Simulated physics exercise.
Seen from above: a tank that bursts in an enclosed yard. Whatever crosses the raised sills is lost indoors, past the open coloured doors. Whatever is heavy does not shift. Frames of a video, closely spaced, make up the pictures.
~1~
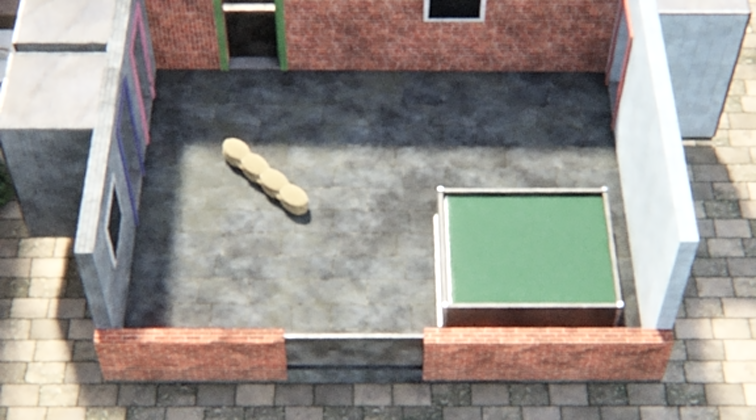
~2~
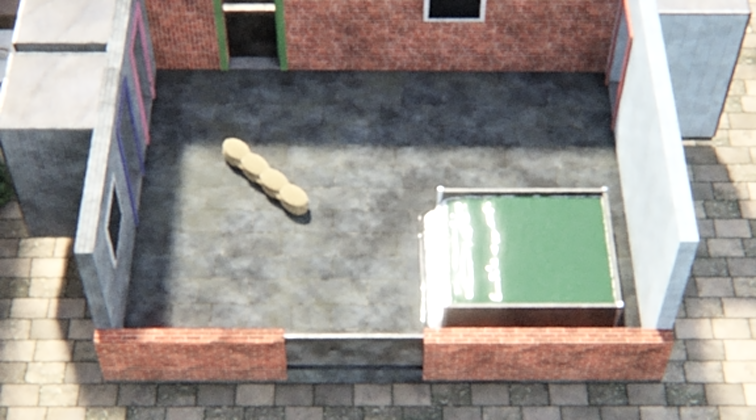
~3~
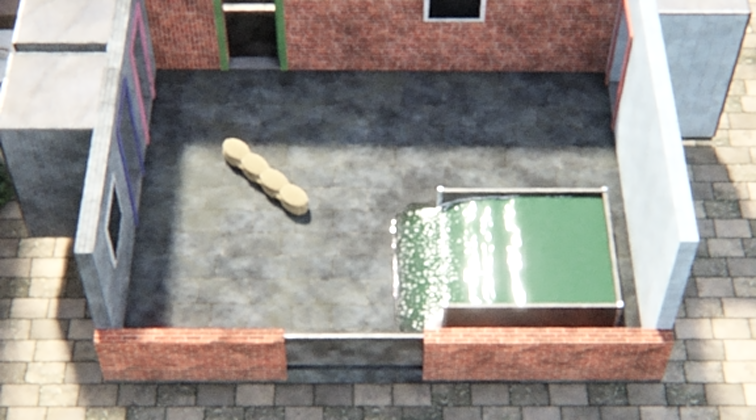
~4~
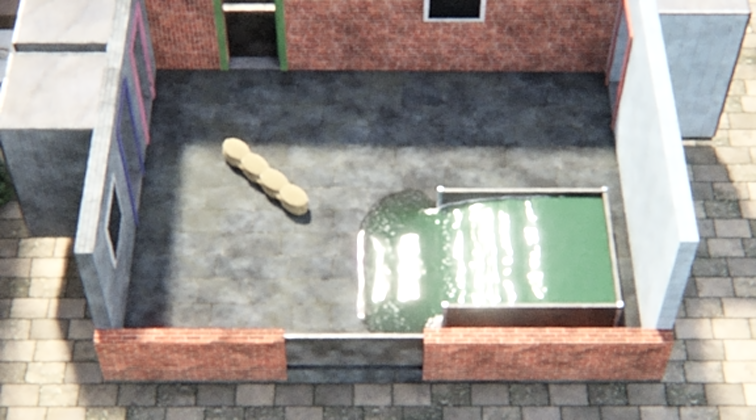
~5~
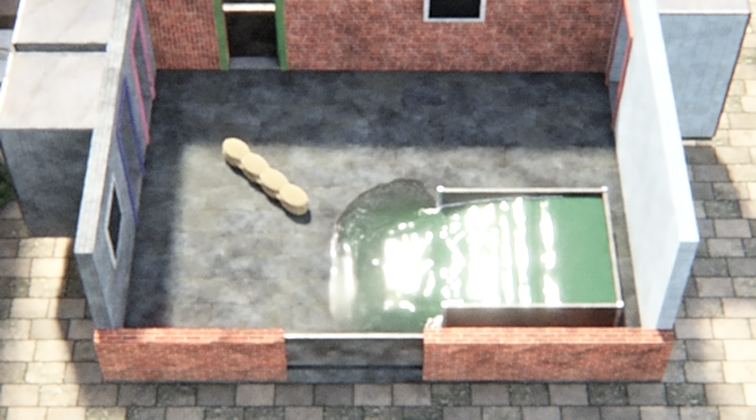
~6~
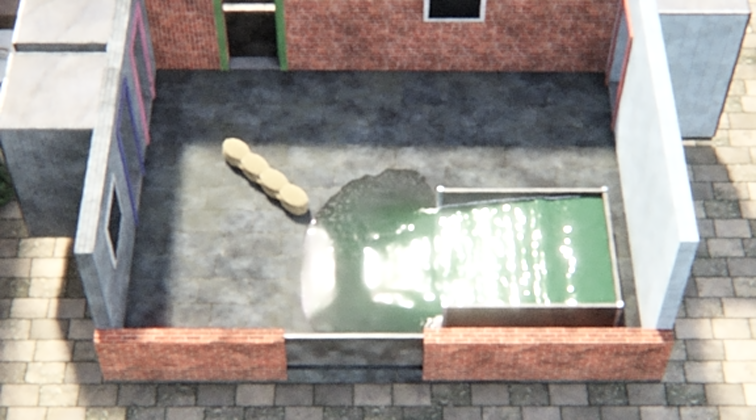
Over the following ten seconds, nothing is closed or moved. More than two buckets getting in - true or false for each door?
Red door: False; green door: True; blue door: False; pink door: True.
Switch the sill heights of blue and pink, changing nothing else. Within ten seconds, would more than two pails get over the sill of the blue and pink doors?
The blue door goes past the mark, the pink door falls short.
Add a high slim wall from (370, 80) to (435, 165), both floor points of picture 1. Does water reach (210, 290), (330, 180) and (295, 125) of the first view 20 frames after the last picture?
Results in order: Swamped / swamped / swamped.
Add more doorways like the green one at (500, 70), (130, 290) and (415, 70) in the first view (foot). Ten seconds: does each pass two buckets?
As listed: Is under, passes that mark, keeps below it.
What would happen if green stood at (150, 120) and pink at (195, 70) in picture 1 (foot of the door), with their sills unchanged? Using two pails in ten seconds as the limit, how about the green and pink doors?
Then: Green passes that mark, pink lets more in.
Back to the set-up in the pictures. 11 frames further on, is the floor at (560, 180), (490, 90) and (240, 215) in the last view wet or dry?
First spared, then spared, then swamped.
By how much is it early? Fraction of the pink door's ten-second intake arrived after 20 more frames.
Near 0 %, I'd say.
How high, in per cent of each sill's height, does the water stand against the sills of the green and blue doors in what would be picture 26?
I'd say around 210 and 90 in a hundred.
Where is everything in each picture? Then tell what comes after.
Still water in the tank at (527, 249), in the first frame.
Water pours out at (444, 261) and has run to (435, 329), in the second frame.
Water pours out at (443, 263) and has run to a hidden place, in the third frame.
The front is at a hidden place, out from the gap at (443, 264), in the fourth frame.
The front is at a hidden place, out from the gap at (443, 264), in the fifth frame.
The front is at (314, 321), out from the gap at (443, 264), in the sixth frame.
A moment on, water covers 30 % of the floor; the red door not reached, the green door not reached, the blue door not reached, the pink door not reached.
Next, water covers 45 % of the floor; the red door not reached, the green door not reached, the blue door wet at the sill, nothing in, the pink door not reached.
Then, water covers 60 % of the floor; the red door not reached, the green door under two buckets in, the blue door wet at the sill, nothing in, the pink door wet at the sill, nothing in.
Later, water covers 70 % of the floor; the red door not reached, the green door over two buckets in, the blue door wet at the sill, nothing in, the pink door under two buckets in.
In the end, water covers 95 % of the floor; the red door wet at the sill, nothing in, the green door far over two buckets in, the blue door wet at the sill, nothing in, the pink door over two buckets in.
